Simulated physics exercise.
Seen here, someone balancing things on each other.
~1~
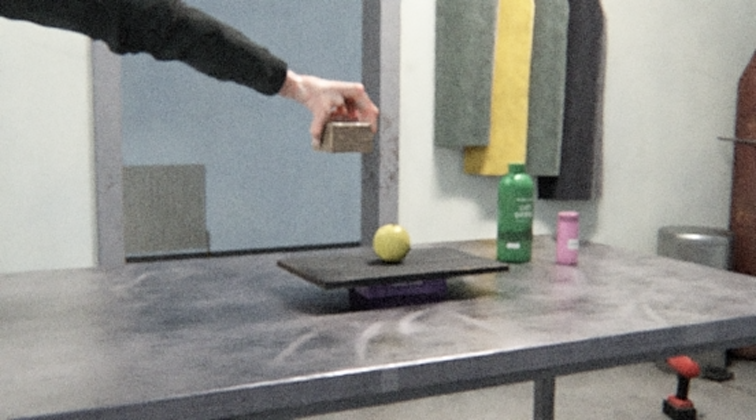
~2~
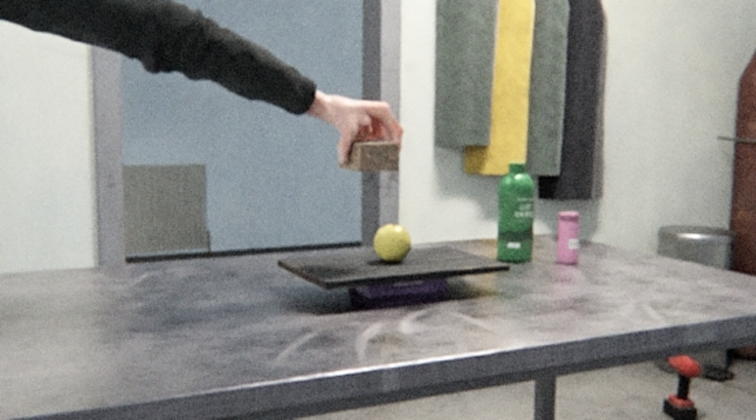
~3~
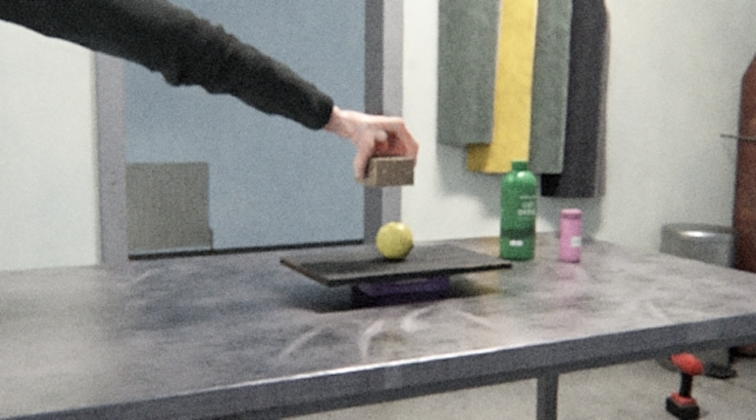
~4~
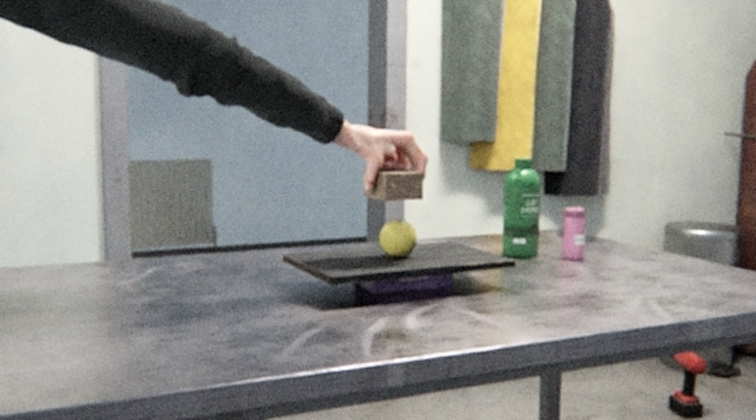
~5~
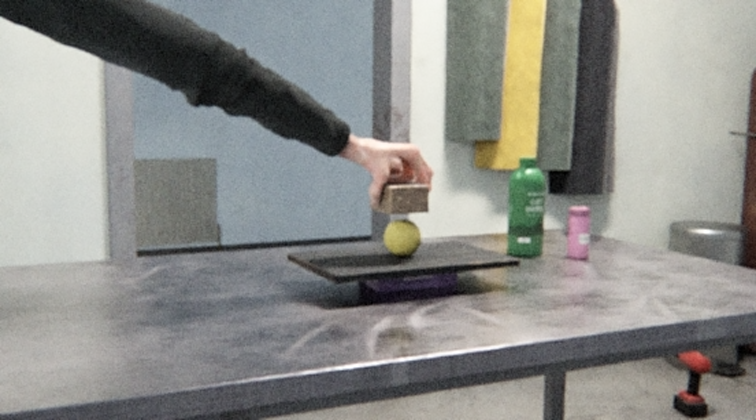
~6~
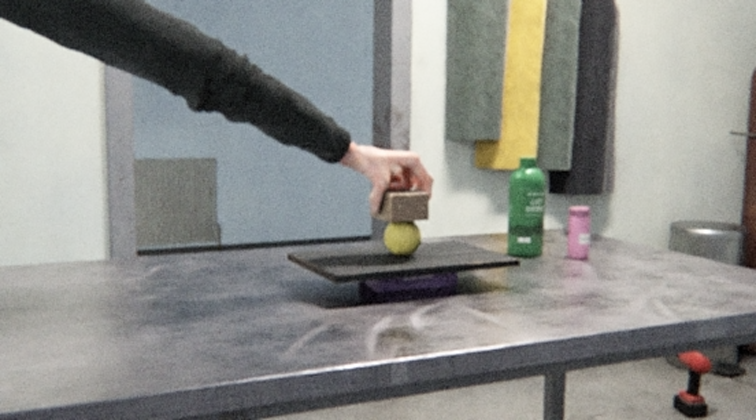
A brown block, gripped by a hand reaching in from the left, moves right and downward above a yellow apple on a black board. The hand lowers it steadily until it touches the top of the apple, fingers still on the block, while the green bottle and pink shaker stand nearby.
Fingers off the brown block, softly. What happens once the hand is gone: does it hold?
As it turns out, it gives way.
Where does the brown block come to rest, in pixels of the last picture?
Near (324, 249).
Then, 0.40 s past the last view, brown block now fallen.
Then, 0.60 s past the last view, things are still on the move.
Then, 1.70 s past the last view, nothing new.
Finally, fallen, brown block; the other 5 still in place. Final places as the last picture's camera would see them, brown block near (324, 248). The pile loses its balance.
